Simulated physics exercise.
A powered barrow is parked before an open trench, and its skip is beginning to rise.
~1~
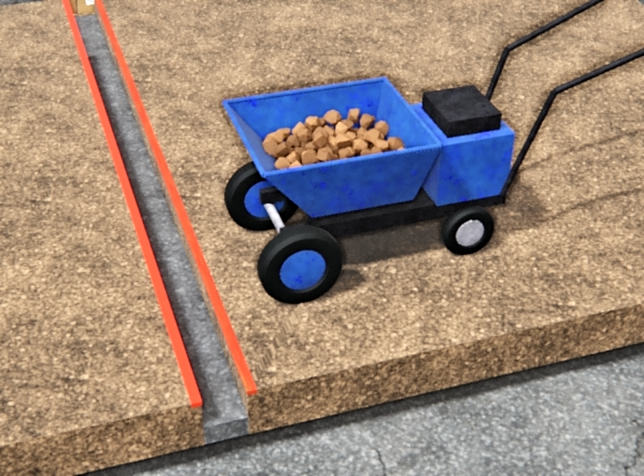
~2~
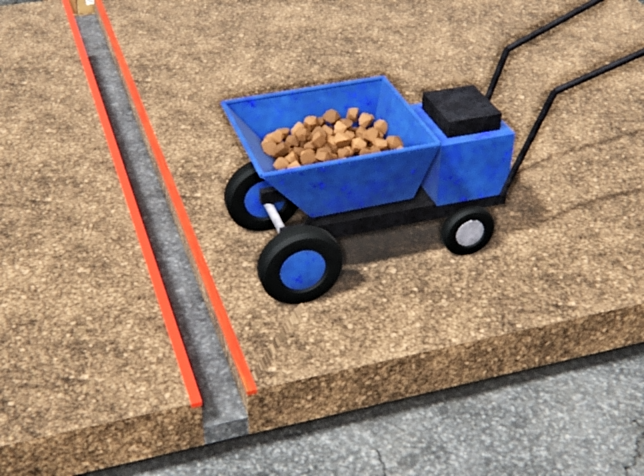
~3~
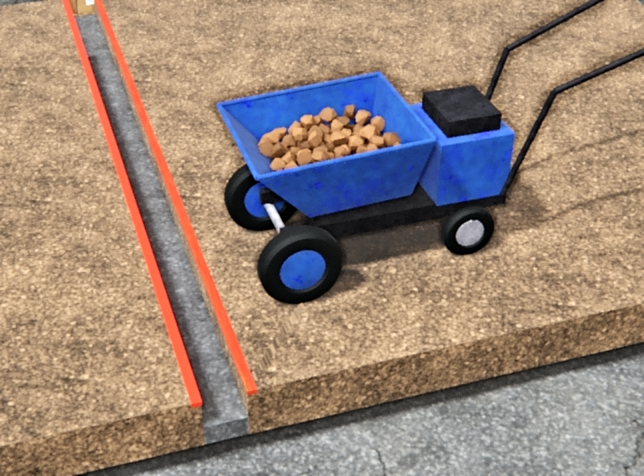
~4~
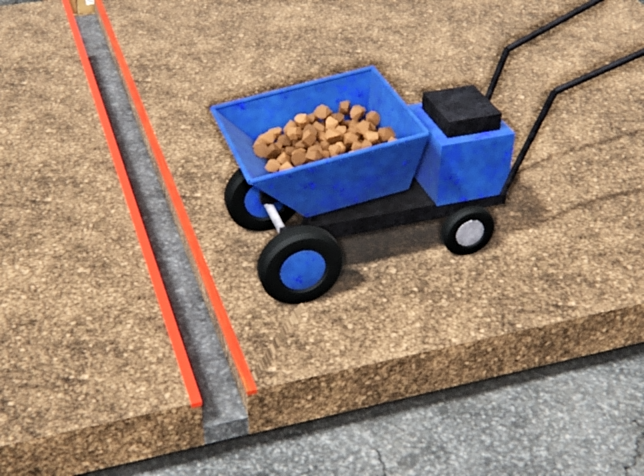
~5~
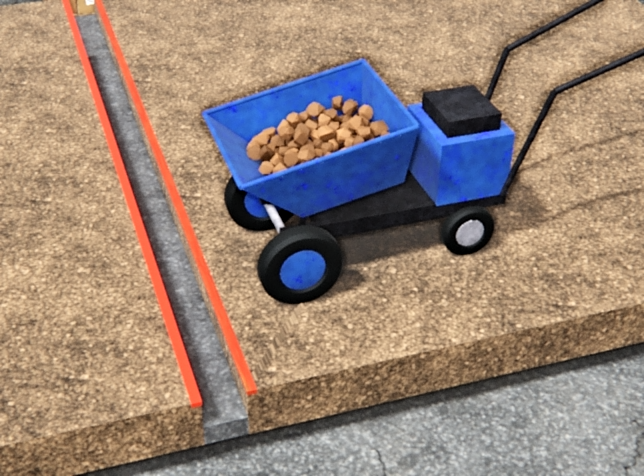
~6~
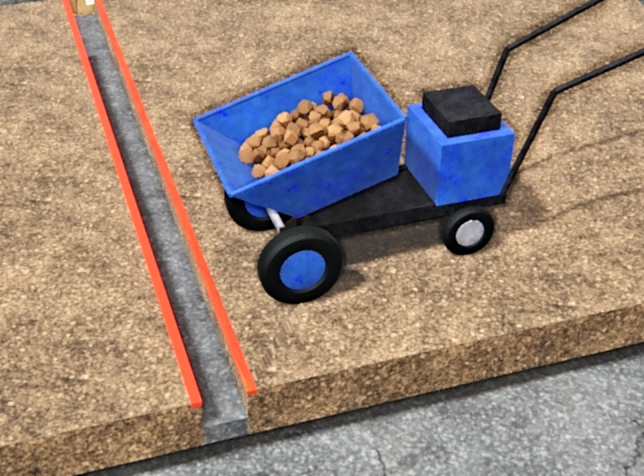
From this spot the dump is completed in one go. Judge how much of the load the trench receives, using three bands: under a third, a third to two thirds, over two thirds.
As it goes, the trench's share doesn't make a third.
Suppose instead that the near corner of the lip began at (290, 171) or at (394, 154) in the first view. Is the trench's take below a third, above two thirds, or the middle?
At the first stop the answer is between a third and two thirds, and at the second it is under a third.
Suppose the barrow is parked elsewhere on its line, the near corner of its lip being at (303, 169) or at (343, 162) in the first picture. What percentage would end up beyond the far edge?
The first gives close to 30 per cent and the second 0 per cent.
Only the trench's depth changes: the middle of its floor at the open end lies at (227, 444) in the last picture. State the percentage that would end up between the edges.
10 %.
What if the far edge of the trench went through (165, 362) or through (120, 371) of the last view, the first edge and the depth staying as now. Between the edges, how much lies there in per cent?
First case 30 %, second case 90 %.
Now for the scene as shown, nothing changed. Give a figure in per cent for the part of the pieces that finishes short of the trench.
About 0 %.
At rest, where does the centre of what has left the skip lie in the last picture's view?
Around (117, 289), give or take.
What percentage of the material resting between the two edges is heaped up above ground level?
Estimate: Near 10 per cent.
Shortly afterwards, skip tipped steeply; the whole lot in the skip.
Next, skip tipped right over; the bulk in the skip; near a quarter beyond it; only a few falling.
Some moments later, skip tipped right over; a little in the skip; a little in or heaped over the trench; the bulk beyond it.
In the end, skip tipped right over; only a few in the skip; a little in or heaped over the trench; the bulk beyond it.
